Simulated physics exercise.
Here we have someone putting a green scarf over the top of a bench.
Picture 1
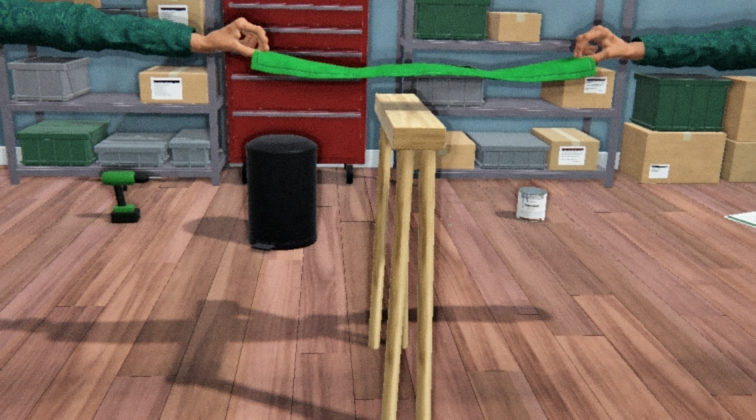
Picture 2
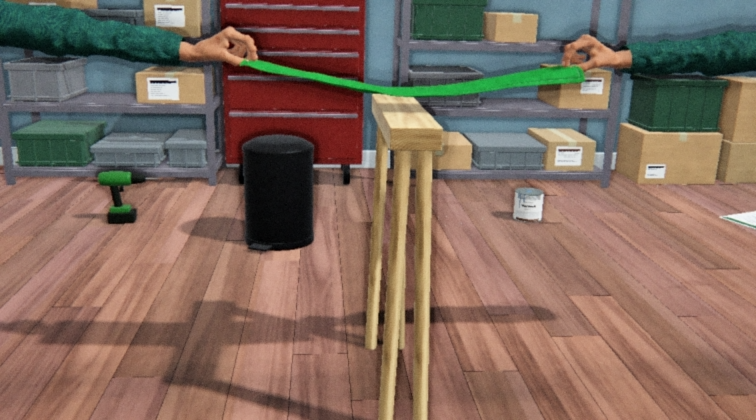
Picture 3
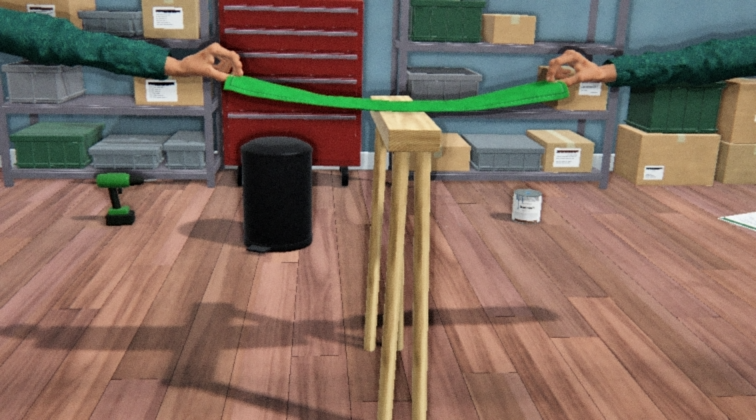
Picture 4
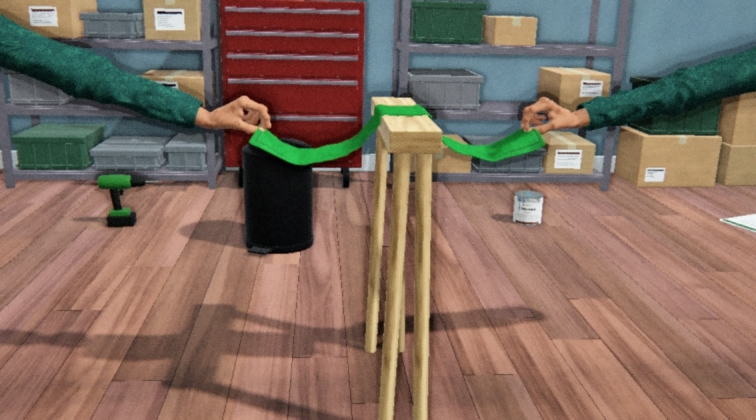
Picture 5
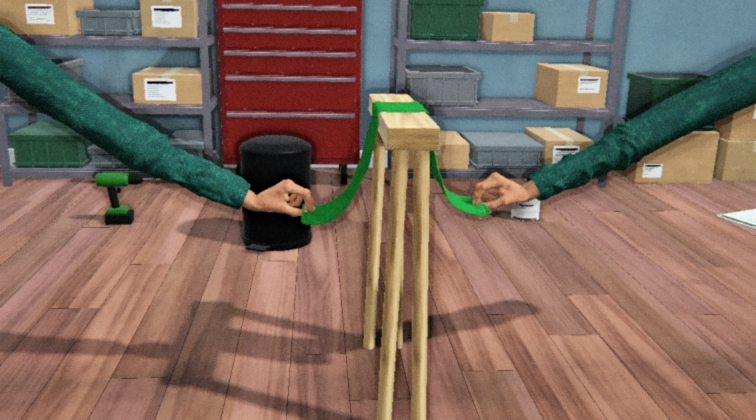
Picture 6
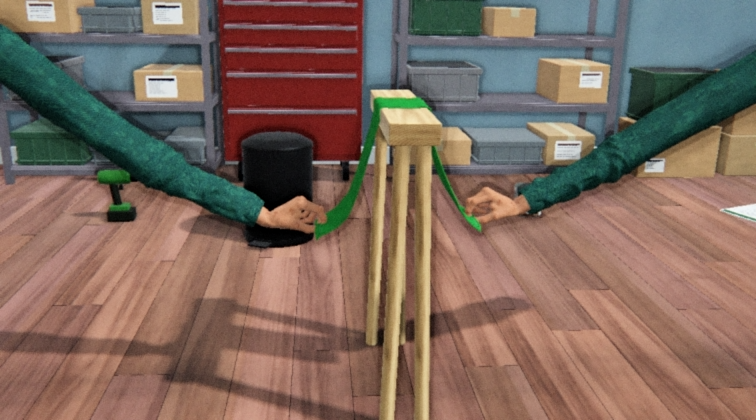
Two hands lowering a green scarf across the top of a narrow wooden bench, then drawing both ends down either side.
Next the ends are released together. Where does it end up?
Outcome: The green scarf keeps its place.
Then, 0.82 s past the final frame, scarf hanging on both sides, left end near (364, 246), right end near (441, 233).
Then, 1.78 s past the final frame, scarf hanging on both sides, left end near (367, 247), right end near (435, 235).
When it is over, scarf hanging on both sides, left end near (376, 247), right end near (432, 236). The green scarf stays on top.
